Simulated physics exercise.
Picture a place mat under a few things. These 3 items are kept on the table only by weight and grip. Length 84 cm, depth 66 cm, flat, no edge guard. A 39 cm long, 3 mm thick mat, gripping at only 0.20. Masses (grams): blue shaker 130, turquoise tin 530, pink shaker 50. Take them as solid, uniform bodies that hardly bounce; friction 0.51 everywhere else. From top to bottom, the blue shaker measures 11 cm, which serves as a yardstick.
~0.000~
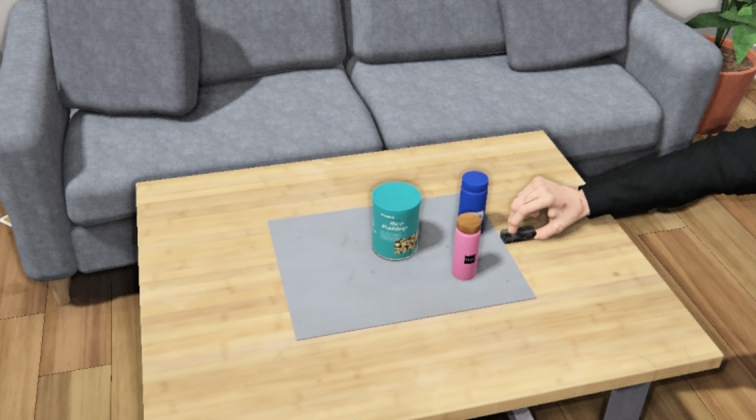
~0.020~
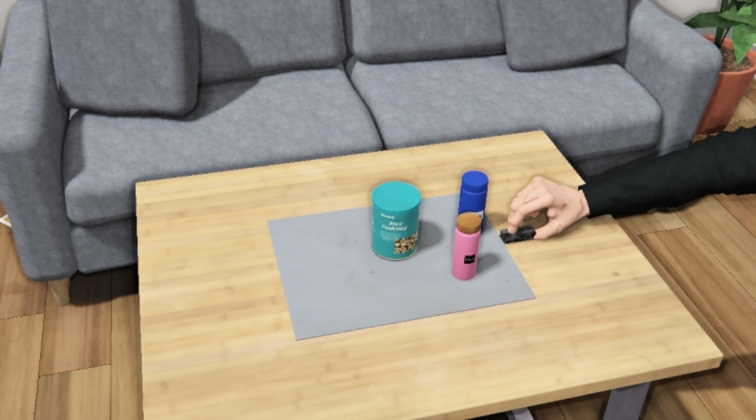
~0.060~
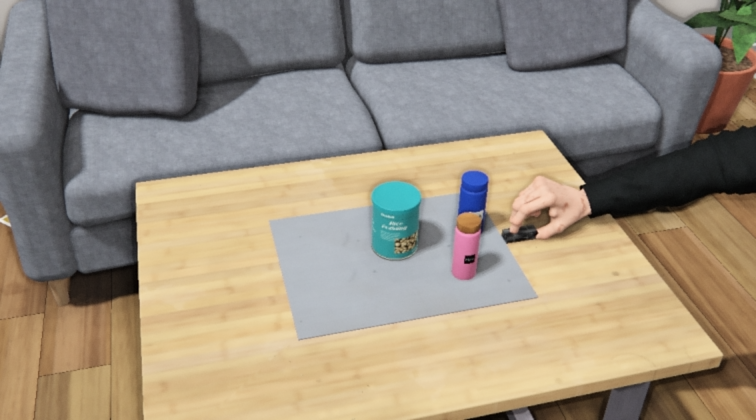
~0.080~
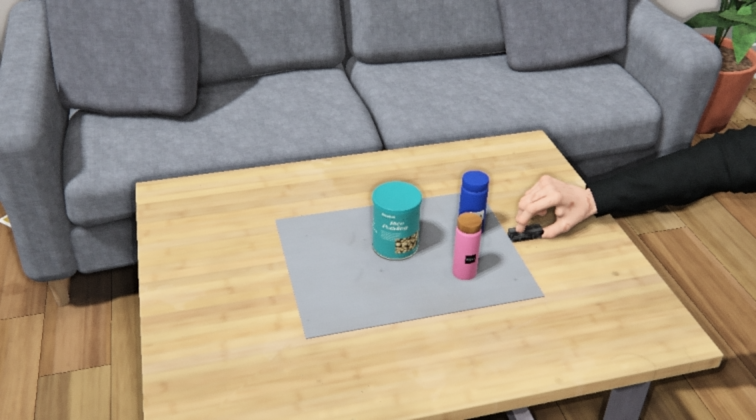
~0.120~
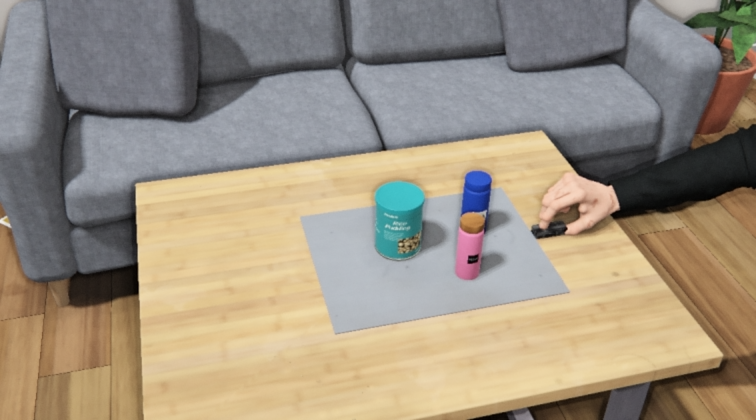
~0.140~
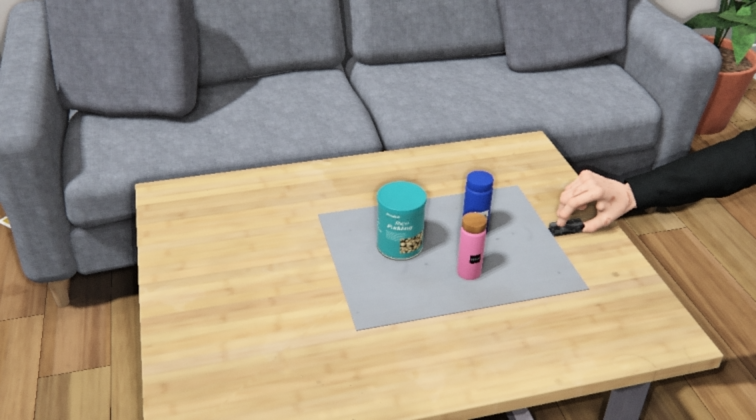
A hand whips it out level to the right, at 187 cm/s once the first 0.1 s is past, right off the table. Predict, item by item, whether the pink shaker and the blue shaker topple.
In the end pink shaker keels over. Blue shaker keels over.
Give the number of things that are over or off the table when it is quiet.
I count 2.
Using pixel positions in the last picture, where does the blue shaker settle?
Around pixel (566, 206).
By 0.34 s, 47 cm of pull; pink shaker tilted 5° near (513, 241); blue shaker tilted 4° near (520, 198); turquoise tin 5 cm from its spot.
By 0.54 s, 84 cm of pull; pink shaker tilted 65° near (544, 243); blue shaker tilted 44° near (550, 194); turquoise tin 5 cm from its spot.
When it is over (2.4 s), lying over on the table, blue shaker and pink shaker; turquoise tin within 6 cm of the start. End places, in pixels of the last picture, pink shaker near (549, 248), blue shaker near (566, 206).
